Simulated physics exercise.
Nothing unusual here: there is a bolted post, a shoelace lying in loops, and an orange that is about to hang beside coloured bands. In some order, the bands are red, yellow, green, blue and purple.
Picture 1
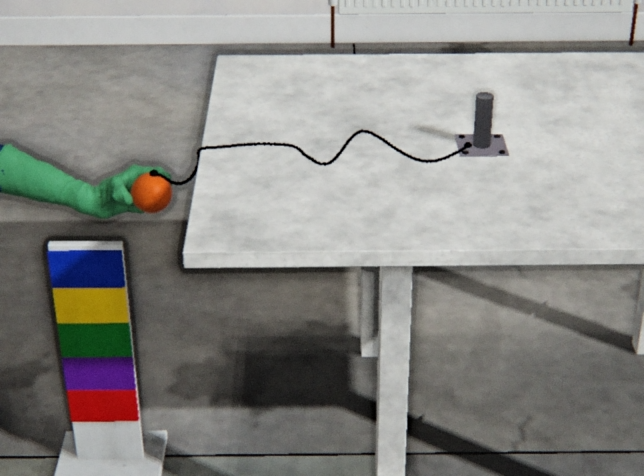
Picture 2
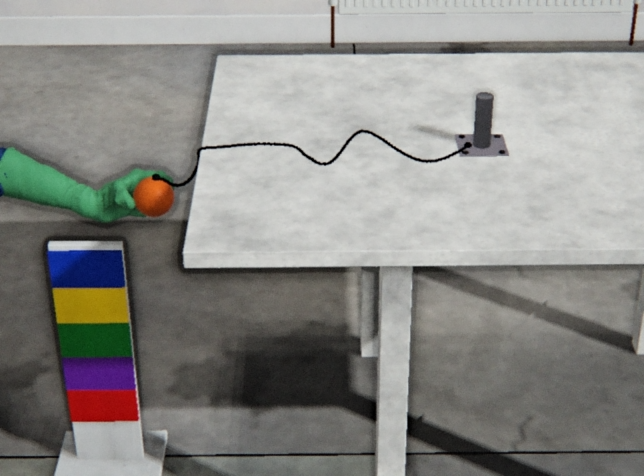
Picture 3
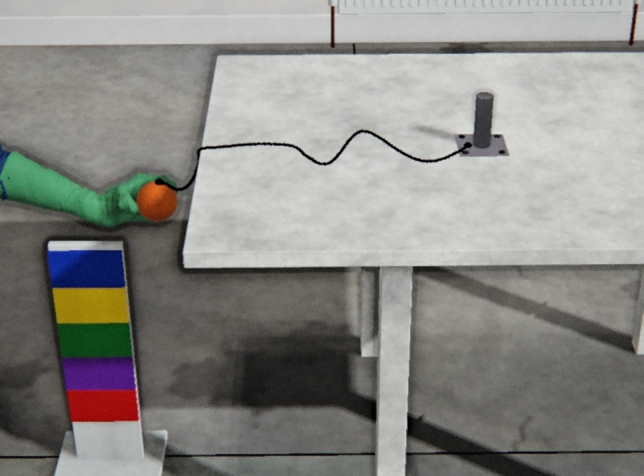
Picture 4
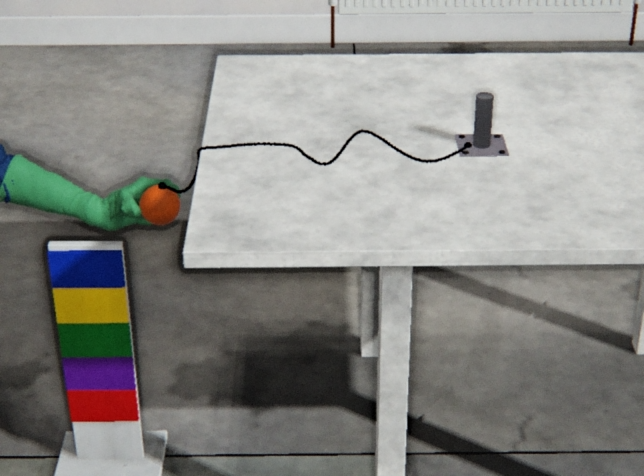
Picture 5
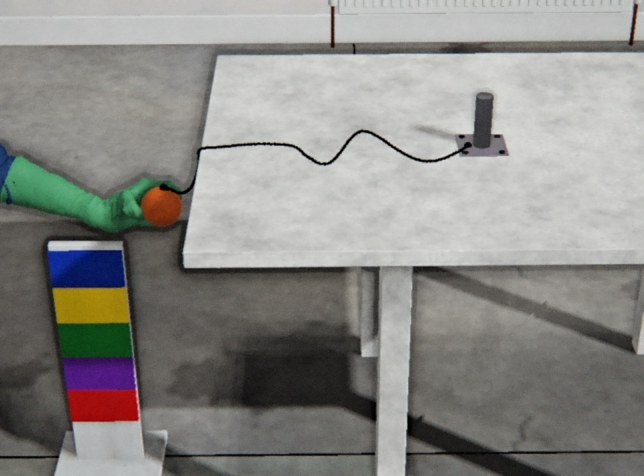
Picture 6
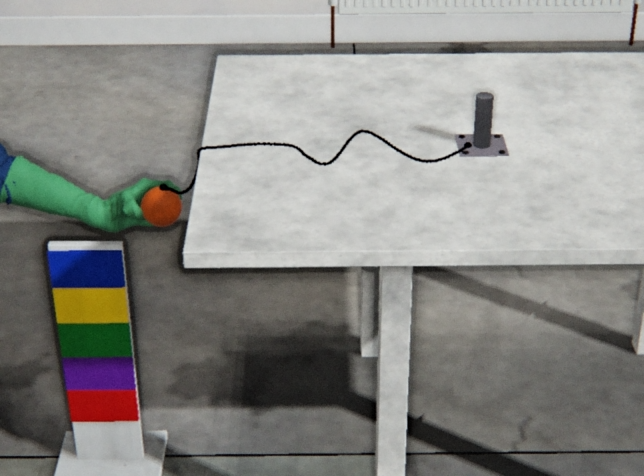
At a pale table's left edge, a green-gloved hand holding an orange tied to a dark cord shifts slightly down and right.
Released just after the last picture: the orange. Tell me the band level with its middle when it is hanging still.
That is the green band.
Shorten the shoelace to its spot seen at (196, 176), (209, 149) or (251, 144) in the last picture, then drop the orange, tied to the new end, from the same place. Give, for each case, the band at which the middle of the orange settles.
First try: Yellow; second try: Blue; third try: No band.
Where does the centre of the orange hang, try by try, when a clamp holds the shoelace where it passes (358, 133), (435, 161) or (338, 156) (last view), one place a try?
Pixel places, try by try: (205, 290), (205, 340), (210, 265).
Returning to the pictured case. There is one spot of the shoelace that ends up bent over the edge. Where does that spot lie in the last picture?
You'll find it somewhere near (304, 154).
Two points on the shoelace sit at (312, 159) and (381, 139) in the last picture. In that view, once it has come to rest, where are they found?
First: (211, 159). Second: (342, 152).
Soon after, orange near (196, 308); level with yellow.
After that, orange near (224, 345); level with green.
In the end, orange near (207, 343); level with green. At green.
